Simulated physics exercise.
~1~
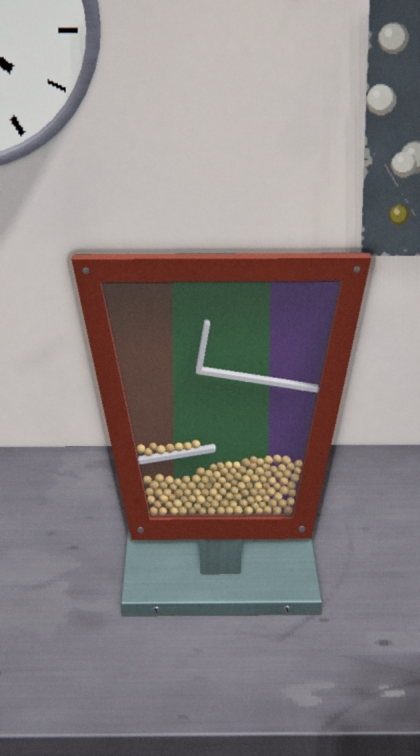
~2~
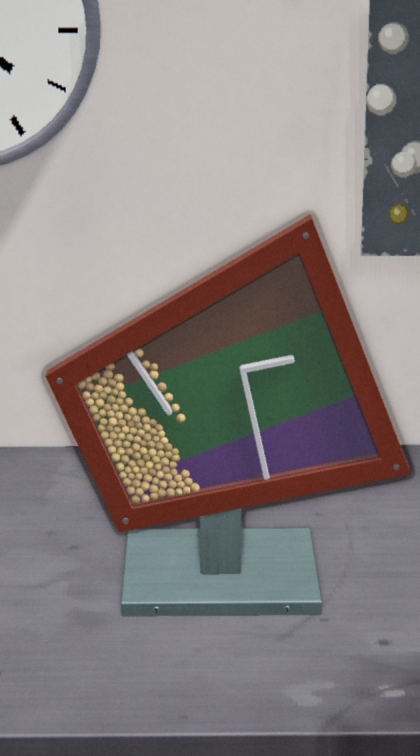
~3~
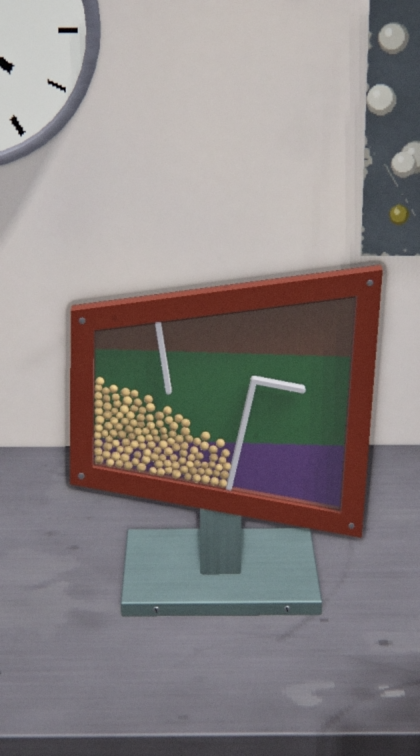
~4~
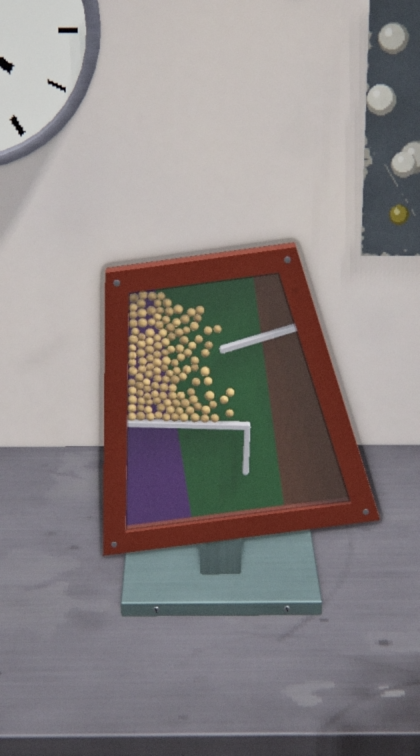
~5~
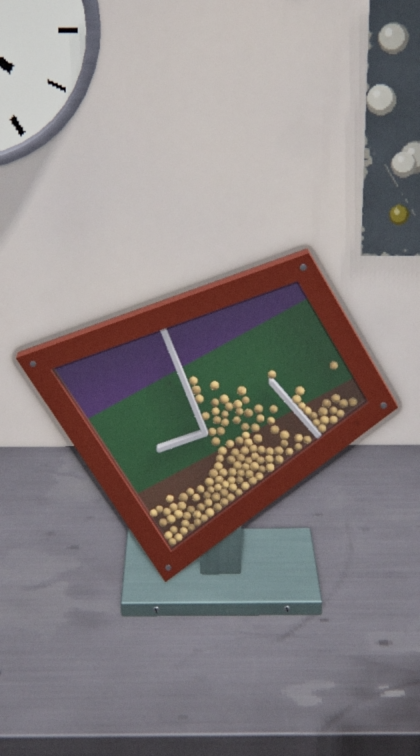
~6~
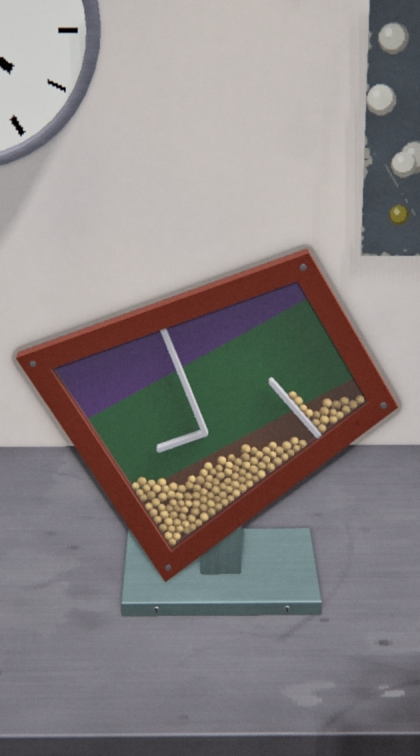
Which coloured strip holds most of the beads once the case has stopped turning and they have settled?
The brown strip holds most of the beads, as it lies along the lower side of the tilted case.
